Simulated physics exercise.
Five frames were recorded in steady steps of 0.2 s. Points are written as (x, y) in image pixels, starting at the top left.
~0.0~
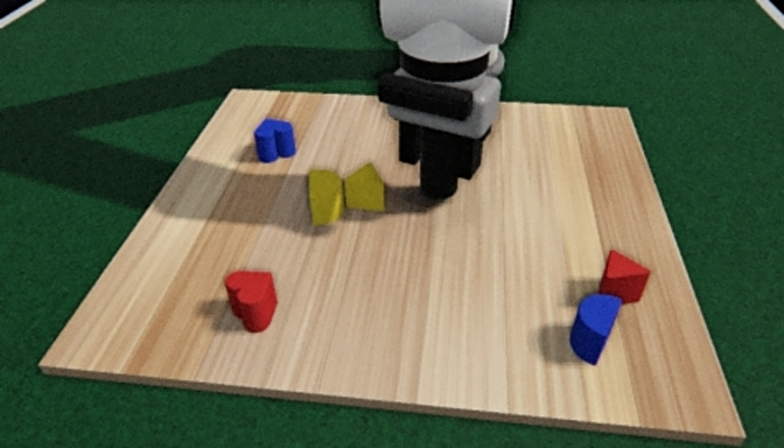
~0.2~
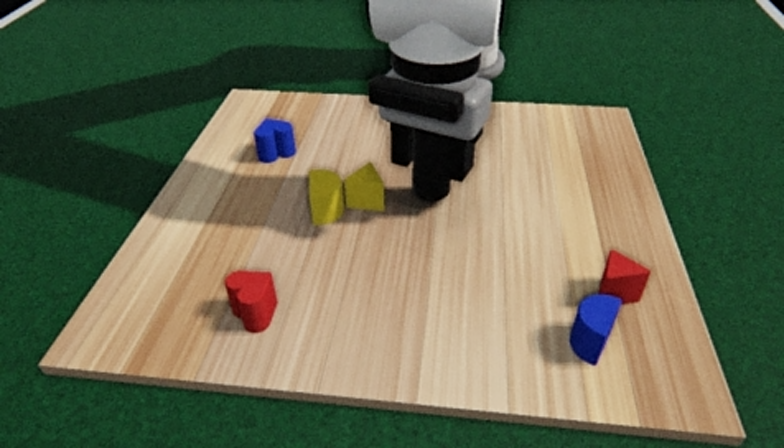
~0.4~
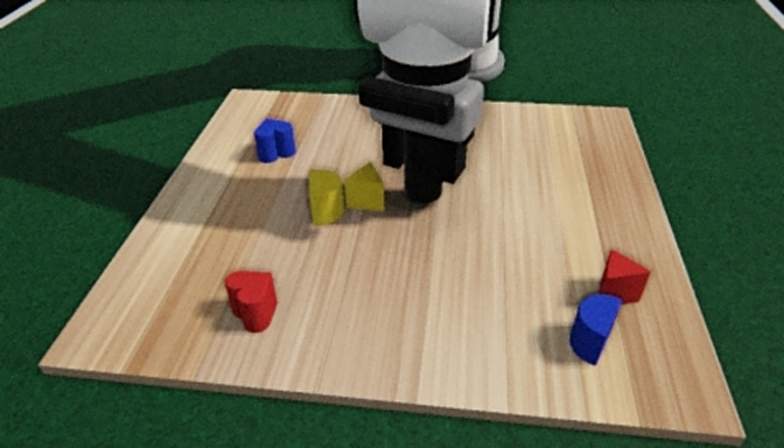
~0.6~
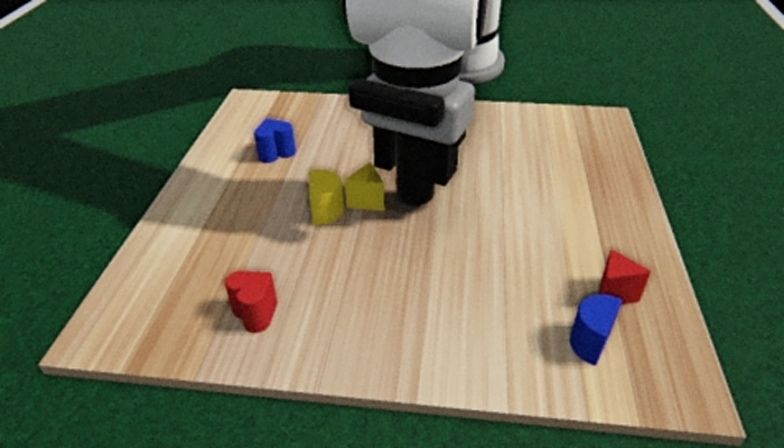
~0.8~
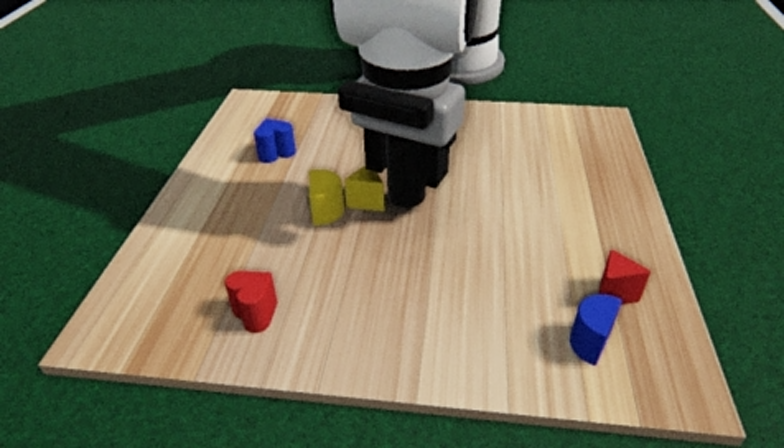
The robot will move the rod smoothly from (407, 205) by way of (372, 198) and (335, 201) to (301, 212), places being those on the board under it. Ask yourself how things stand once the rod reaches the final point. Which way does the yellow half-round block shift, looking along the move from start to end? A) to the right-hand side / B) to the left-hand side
Letter B.
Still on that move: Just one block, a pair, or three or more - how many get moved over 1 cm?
I expect two blocks to move.
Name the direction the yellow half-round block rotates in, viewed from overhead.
Rotates counter-clockwise.
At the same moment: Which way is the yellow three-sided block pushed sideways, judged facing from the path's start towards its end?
Toward the right.
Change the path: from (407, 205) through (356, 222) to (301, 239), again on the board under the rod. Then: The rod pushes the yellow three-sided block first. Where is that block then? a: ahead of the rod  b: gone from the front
It's b.
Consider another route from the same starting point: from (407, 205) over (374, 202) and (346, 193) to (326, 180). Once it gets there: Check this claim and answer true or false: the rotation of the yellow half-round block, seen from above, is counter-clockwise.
True.
What follows on the original path. One third of the way, rod (371, 191); yellow half-round block (315, 181), turned 20° anticlockwise; yellow three-sided block (339, 168), turned 25° clockwise.
Two thirds of the way, rod (334, 193); yellow half-round block (297, 186), turned 70° anticlockwise; yellow three-sided block (303, 165), turned 25° clockwise.
At the end, rod (300, 204); yellow half-round block (261, 198), turned 80° anticlockwise; yellow three-sided block (287, 166), turned 75° clockwise.
